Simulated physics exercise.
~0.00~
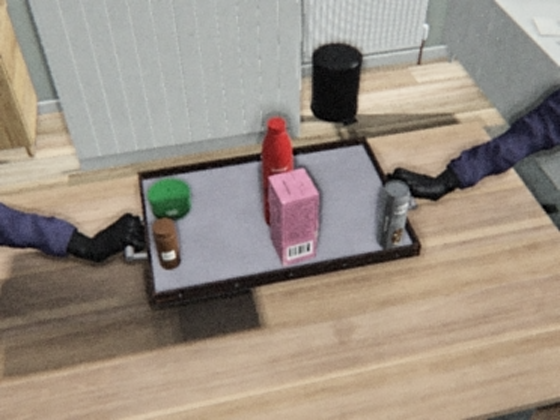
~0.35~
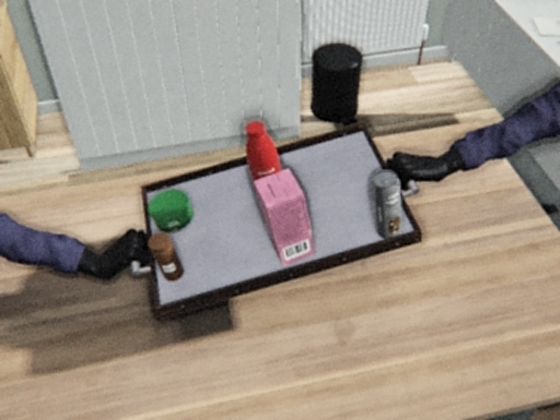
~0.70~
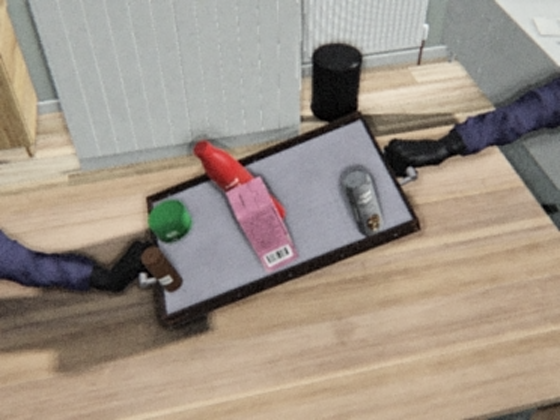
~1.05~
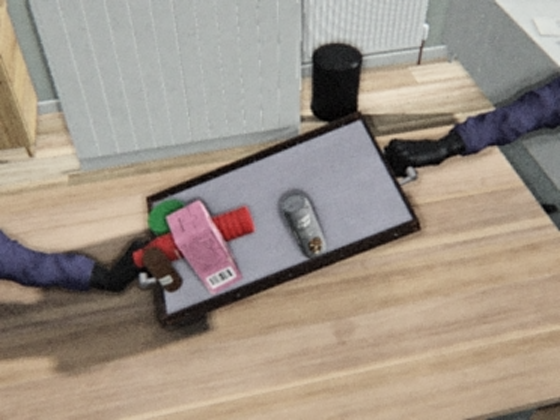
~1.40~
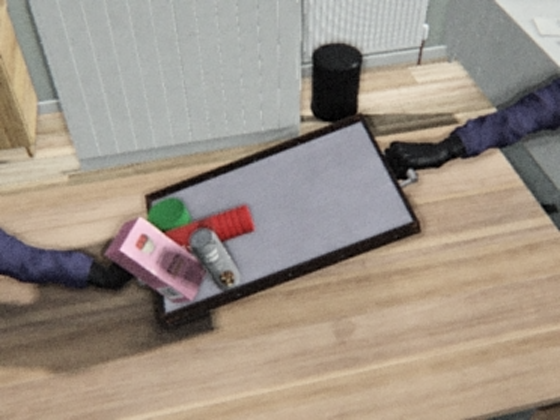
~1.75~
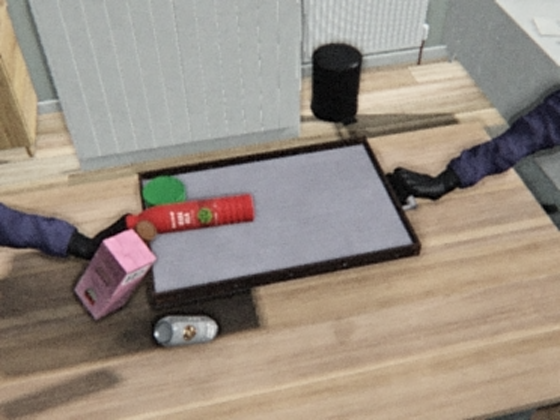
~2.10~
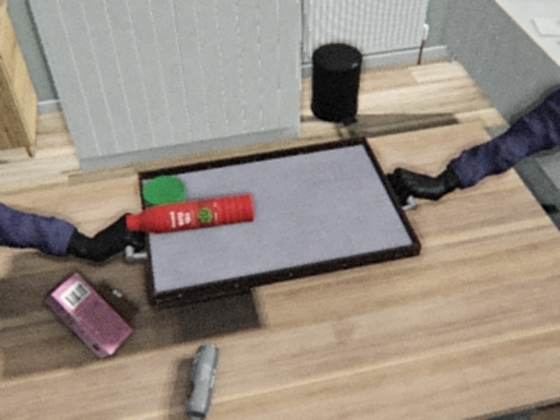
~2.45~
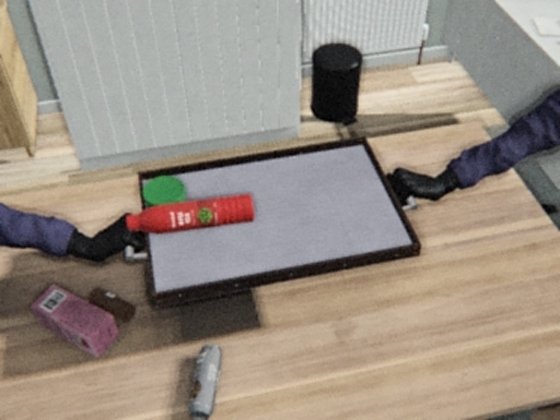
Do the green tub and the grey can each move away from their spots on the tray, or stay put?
The green tub stays in its place near the left end of the tray. The grey can slides left, goes off the tray and ends up lying on the table.
